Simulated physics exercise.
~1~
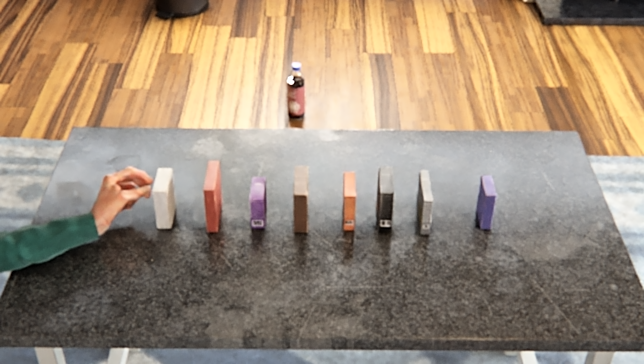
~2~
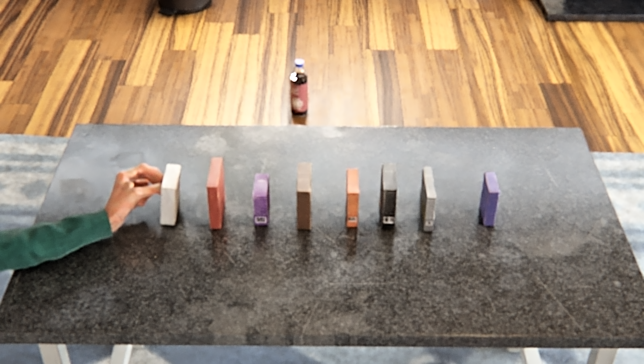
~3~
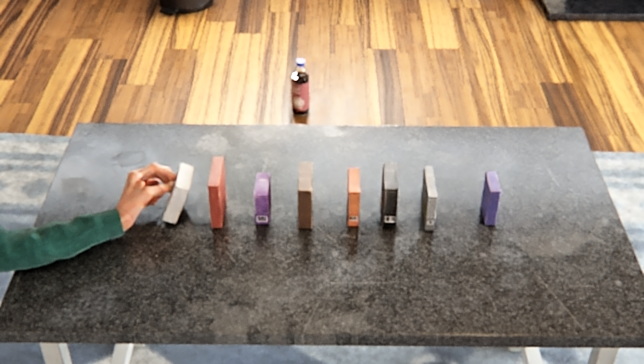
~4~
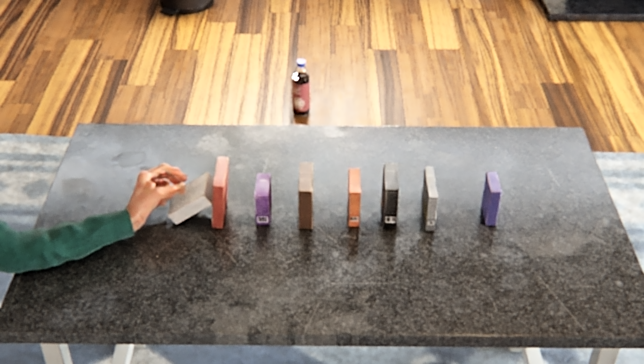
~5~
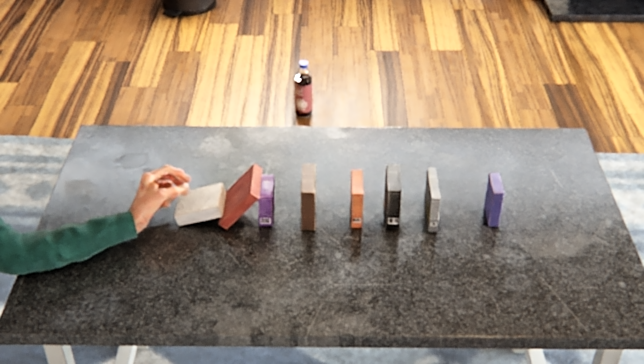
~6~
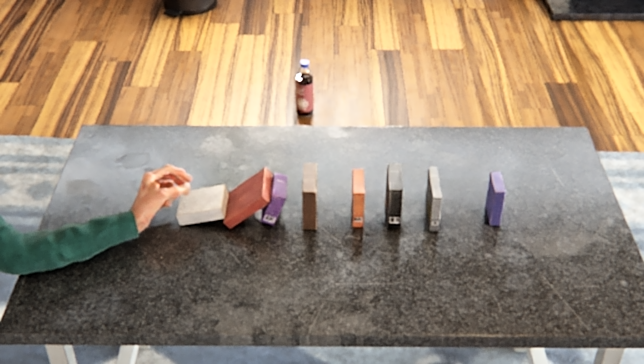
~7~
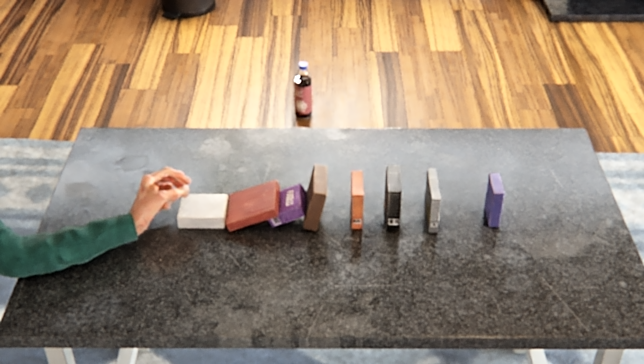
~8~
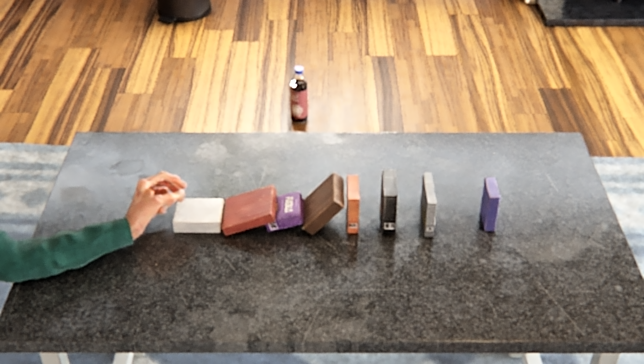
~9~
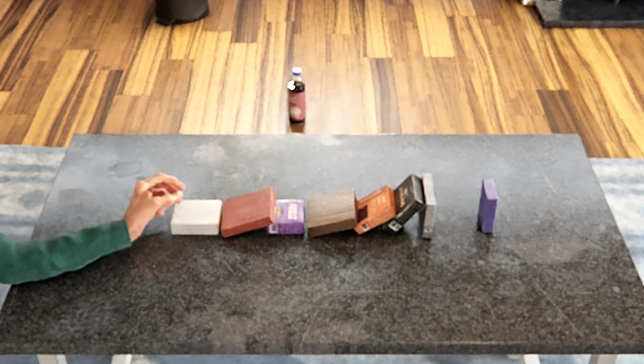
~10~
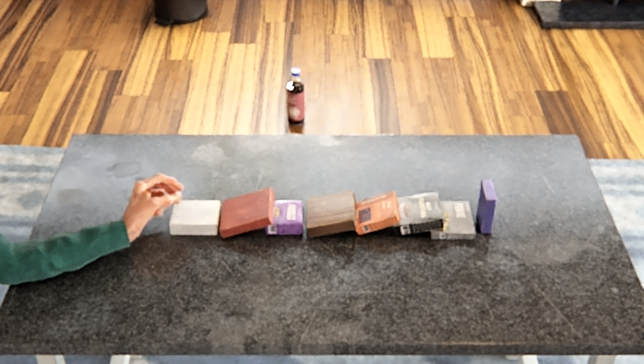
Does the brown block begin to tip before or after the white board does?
The brown block begins to tip after the white board. The hand tips the white board first, and the brown block only starts to lean once the toppling has passed through the red block and purple packet.
